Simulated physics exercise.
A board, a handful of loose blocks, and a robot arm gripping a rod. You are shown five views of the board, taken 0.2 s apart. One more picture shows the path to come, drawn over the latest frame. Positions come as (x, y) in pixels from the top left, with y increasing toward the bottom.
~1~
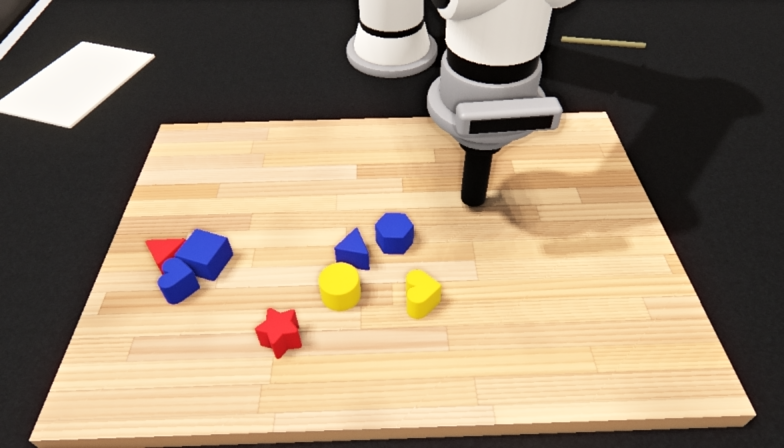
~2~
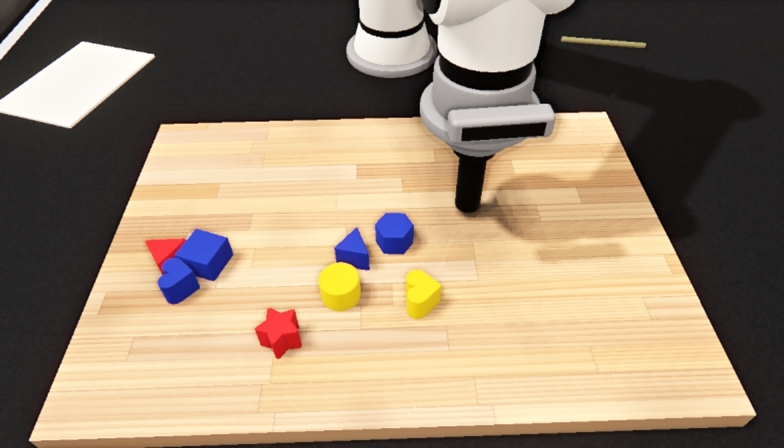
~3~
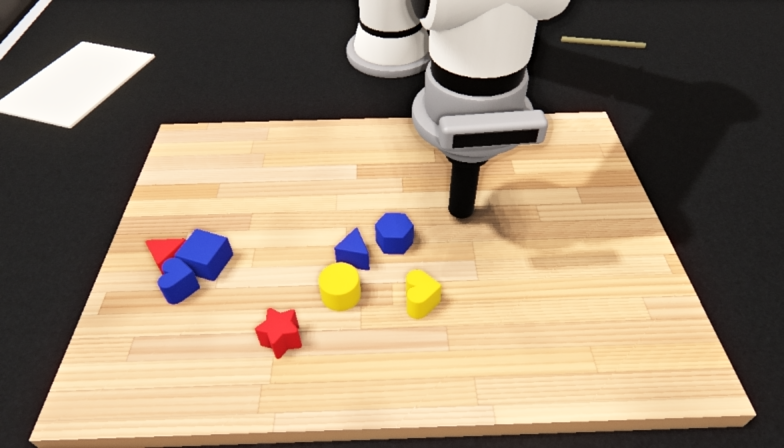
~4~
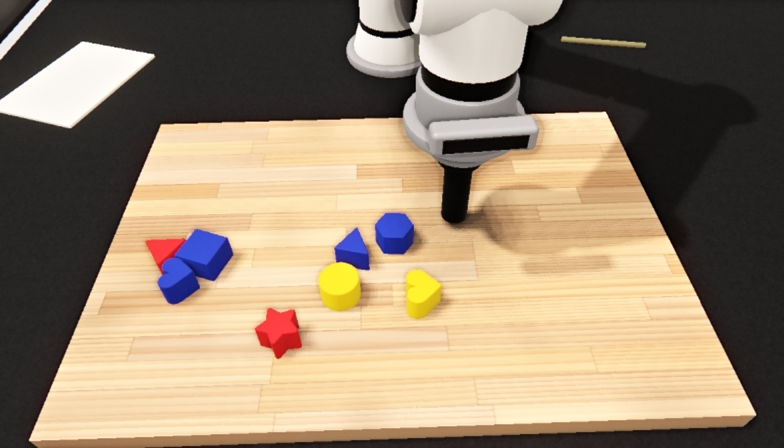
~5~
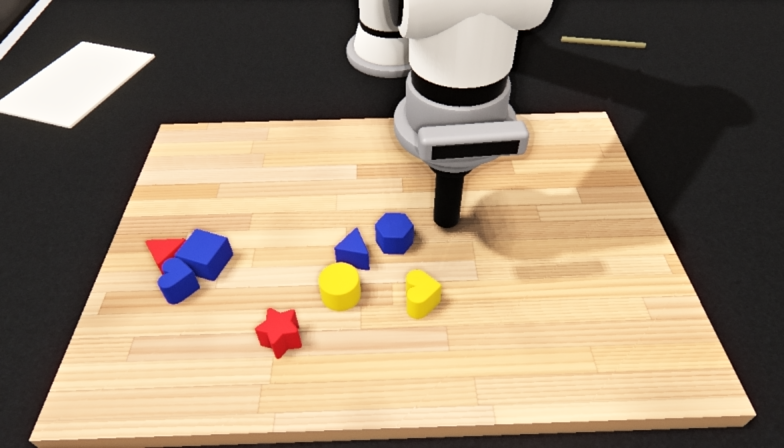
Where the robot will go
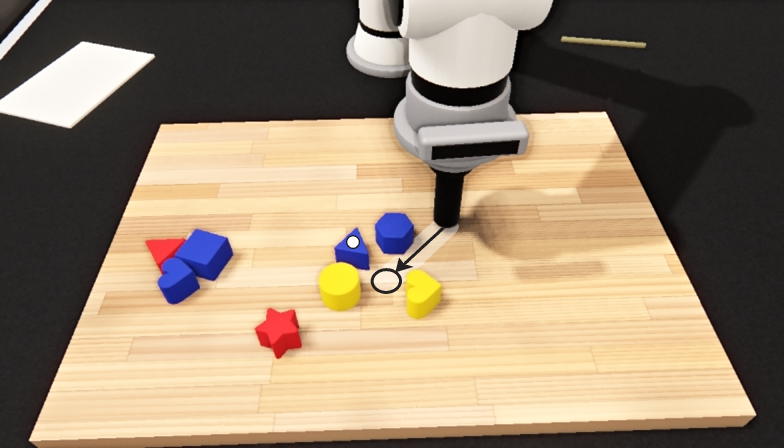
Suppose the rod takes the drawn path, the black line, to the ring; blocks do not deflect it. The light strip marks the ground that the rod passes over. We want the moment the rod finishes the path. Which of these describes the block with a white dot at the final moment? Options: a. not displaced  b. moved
That would be a.
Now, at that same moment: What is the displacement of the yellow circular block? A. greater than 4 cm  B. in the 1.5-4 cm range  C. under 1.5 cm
Letter C.
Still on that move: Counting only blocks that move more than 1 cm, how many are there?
In total, one block gets moved by over 1 cm.
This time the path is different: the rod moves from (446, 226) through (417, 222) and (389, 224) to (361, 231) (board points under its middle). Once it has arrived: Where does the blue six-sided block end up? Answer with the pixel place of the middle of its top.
About (378, 233).
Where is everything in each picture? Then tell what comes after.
In the first frame, lower end of the rod at (473, 198), tops of blocks, yellow circular block at (339, 278), blue three-sided block at (353, 242), blue six-sided block at (394, 224).
In the second frame, rod at (467, 204), blocks as before.
In the third frame, rod at (461, 210), blocks as before.
In the fourth frame, rod at (454, 215), blocks as before.
In the fifth frame, rod at (446, 219), yellow circular block at (339, 278), blue three-sided block at (353, 242), blue six-sided block at (394, 224).
The drawn path runs from (446, 226) to (386, 281); the dot is on the blue three-sided block.
On the path given first. One third of the way, rod at (427, 237); nothing pushed yet.
Two thirds of the way, rod at (407, 255); blue six-sided block at (381, 229), turned 50° clockwise.
At the end, rod at (386, 274); yellow circular block not moved; blue three-sided block not moved; blue six-sided block at (381, 229), turned 55° clockwise.
